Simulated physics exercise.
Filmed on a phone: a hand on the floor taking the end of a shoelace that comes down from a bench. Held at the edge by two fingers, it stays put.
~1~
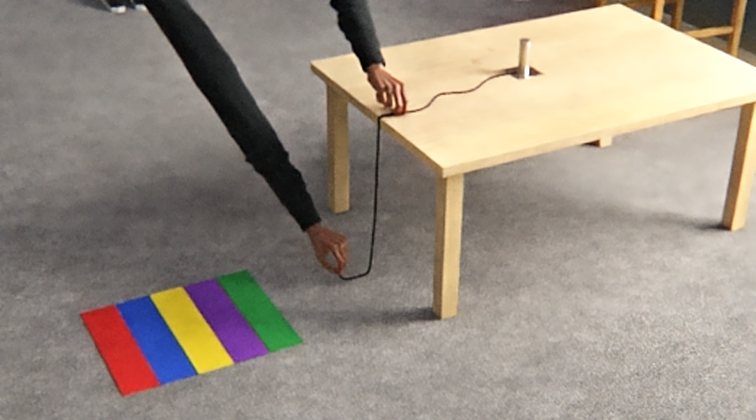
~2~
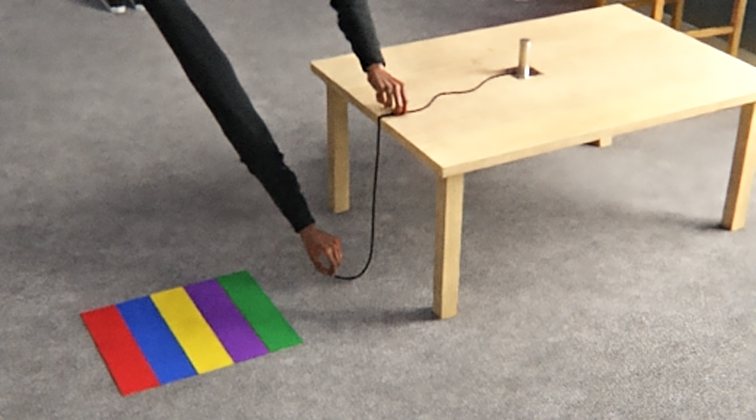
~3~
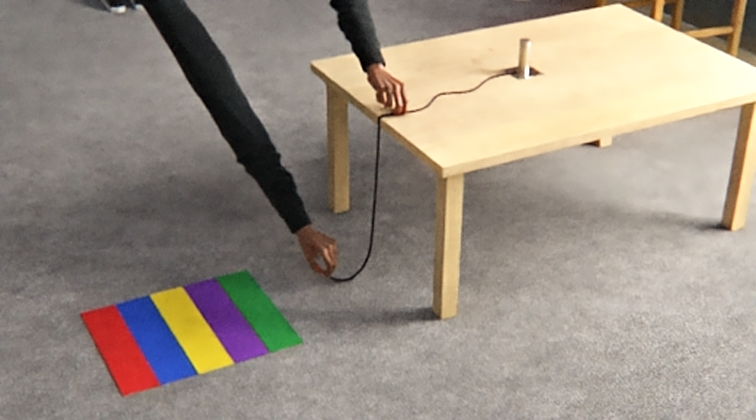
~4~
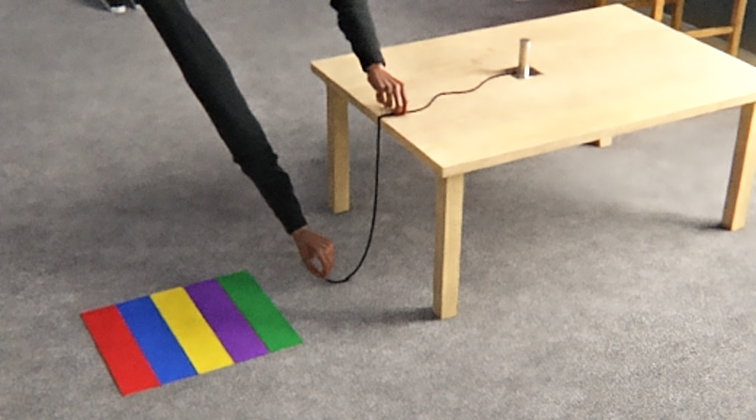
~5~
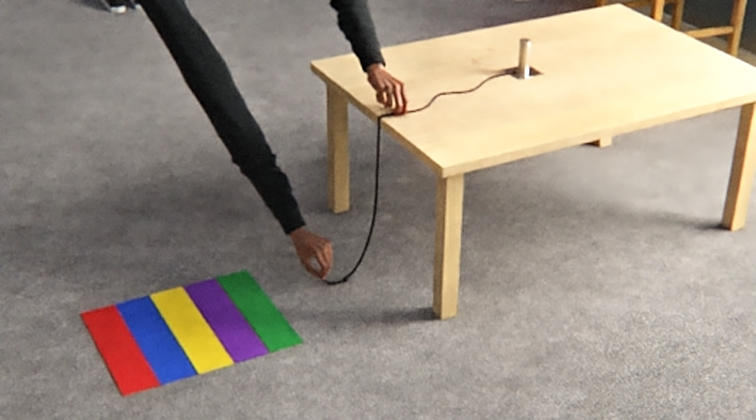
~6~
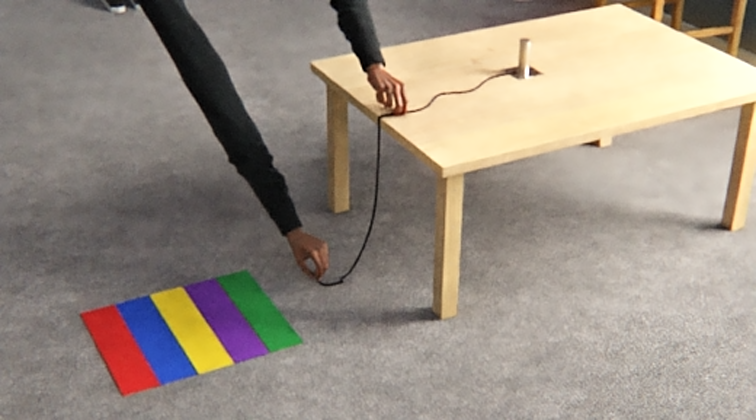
On a grey carpeted floor, seen from above at an angle, a pale wooden table stands at the right. A dark cord runs from a small upright peg across the tabletop and over its edge, where two fingers hold it, while a mat striped red, blue, yellow, purple and green lies at lower left. The lower hand draws the hanging cord's end slightly left, the camera staying still.
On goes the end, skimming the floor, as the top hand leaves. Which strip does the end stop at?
The purple one.
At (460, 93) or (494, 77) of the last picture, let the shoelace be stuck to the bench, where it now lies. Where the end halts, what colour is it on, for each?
The end comes to rest on purple and then on purple.
Early on, end near (278, 287); short of the strips.
Midway, end near (242, 297); over green.
At the end of the slack, end near (221, 303); over purple. The end stops over the purple strip.
